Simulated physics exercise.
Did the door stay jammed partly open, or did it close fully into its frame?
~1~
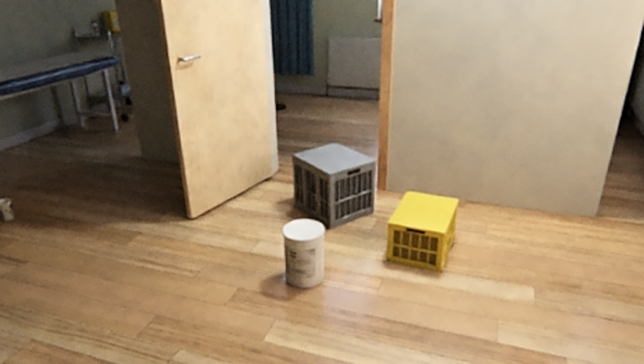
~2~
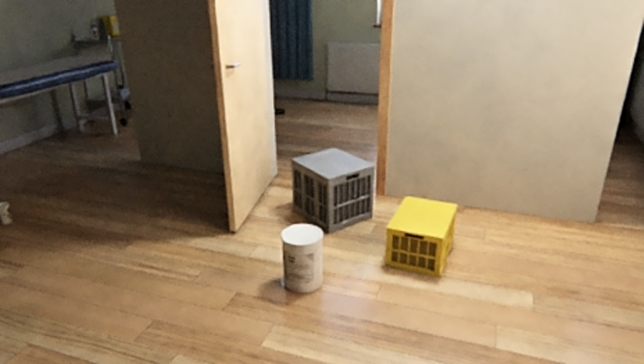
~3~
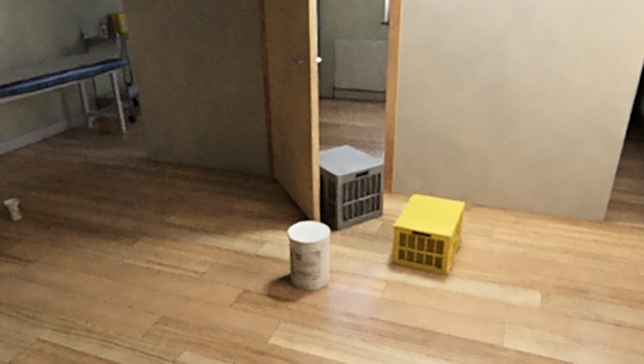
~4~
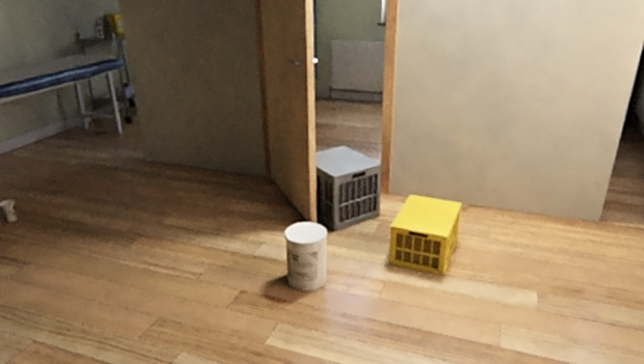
The door jammed partly open, with the grey crate standing in its way at the doorway.
In a room with a wooden floor, a door swung partway towards its frame and came to rest still ajar beside a grey crate in the doorway, while the crate, a yellow crate and a white pail all stayed put.
